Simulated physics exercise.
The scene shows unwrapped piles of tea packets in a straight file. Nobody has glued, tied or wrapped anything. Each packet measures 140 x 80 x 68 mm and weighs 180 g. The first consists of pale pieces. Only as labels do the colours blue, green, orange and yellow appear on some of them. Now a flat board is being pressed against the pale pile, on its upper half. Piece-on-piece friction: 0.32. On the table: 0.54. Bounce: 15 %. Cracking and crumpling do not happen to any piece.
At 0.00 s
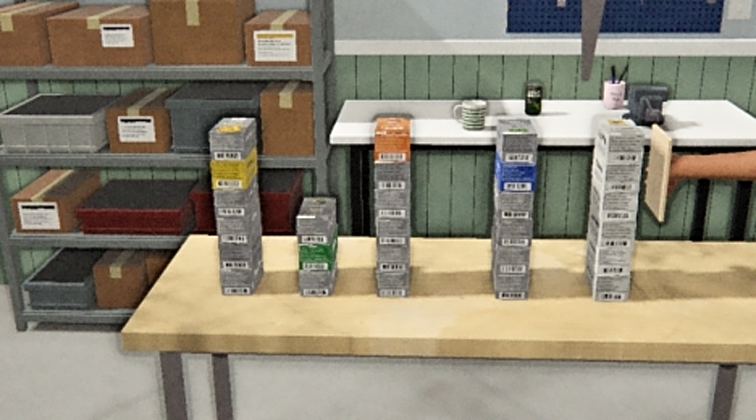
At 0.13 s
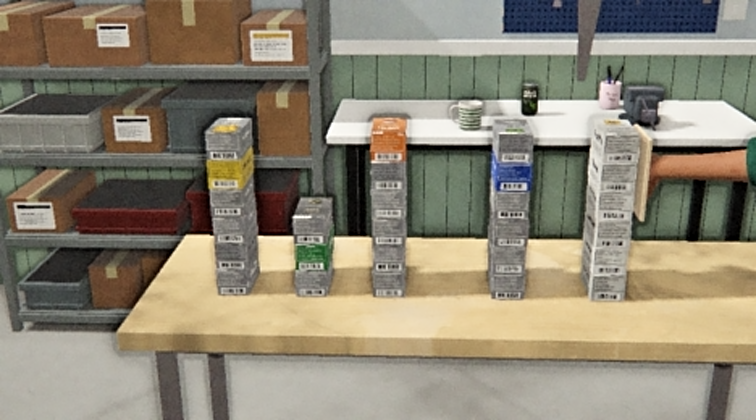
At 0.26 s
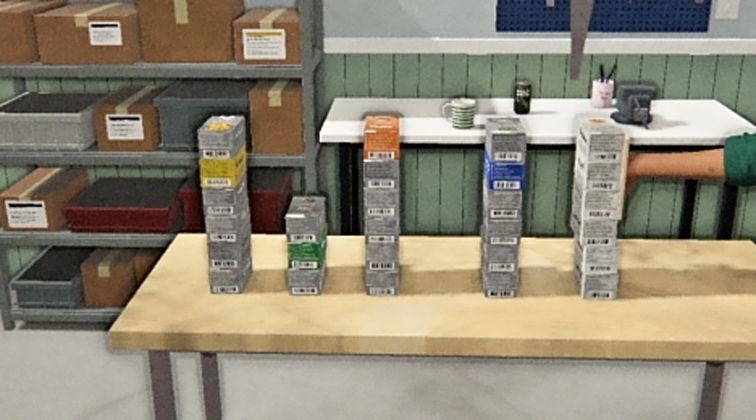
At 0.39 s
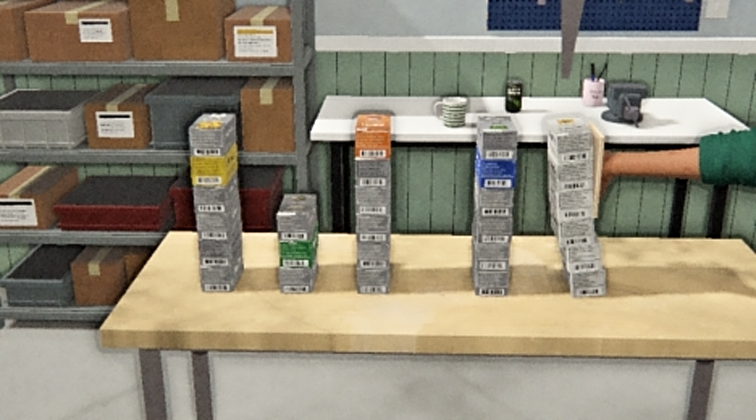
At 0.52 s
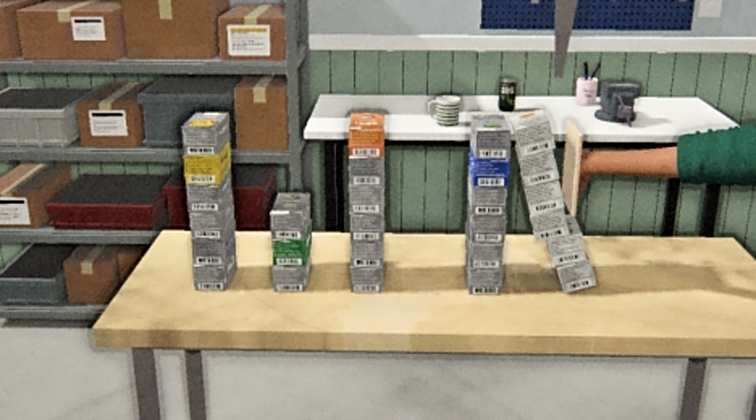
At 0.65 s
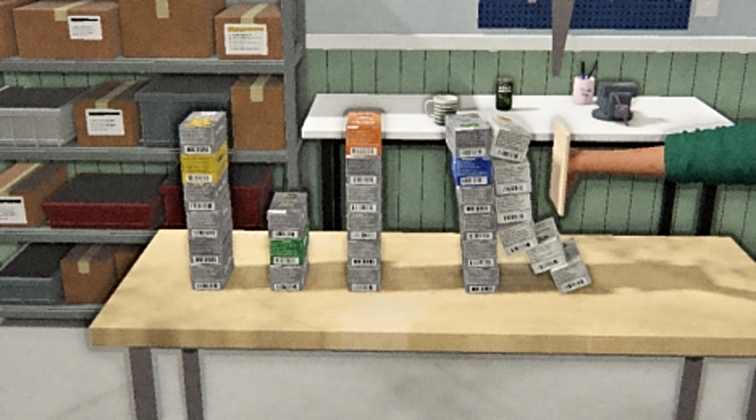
A hand pressing a flat board into the pale stack, which bends and leans left against the blue-labelled stack on the table.
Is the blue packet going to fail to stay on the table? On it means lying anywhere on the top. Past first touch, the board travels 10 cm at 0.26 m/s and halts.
No, it ends up fine.
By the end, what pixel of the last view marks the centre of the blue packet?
In the last picture it comes to a stop at about (350, 241).
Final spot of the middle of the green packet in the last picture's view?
Roughly (238, 256).
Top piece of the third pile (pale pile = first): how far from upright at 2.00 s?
Lean: Near 30 degrees.
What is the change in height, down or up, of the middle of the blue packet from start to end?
Its middle ends around 20 cm lower.
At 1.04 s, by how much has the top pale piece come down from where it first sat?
About 18 cm.
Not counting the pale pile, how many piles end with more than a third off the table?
The total is 1.
Around 1.04 s, 5 of the pale pile down; none of the 21 other packets off the table, 11 disturbed; blue packet tipped 30°, 9 cm lower; orange packet tipped 6°.
Around 2.00 s, 5 of the pale pile down; none of the 21 other packets off the table, 19 disturbed; blue packet tipped 11°, 20 cm lower; yellow packet tipped 56°, 17 cm lower.
Finally (2.6 s), 5 of the pale pile down; 6 of the 21 other packets off the table; blue packet tipped 11°, 20 cm lower; yellow packet upside down; orange packet tipped 44°, 1.00 m lower. Seen by the last camera, middles, blue packet near (350, 241).
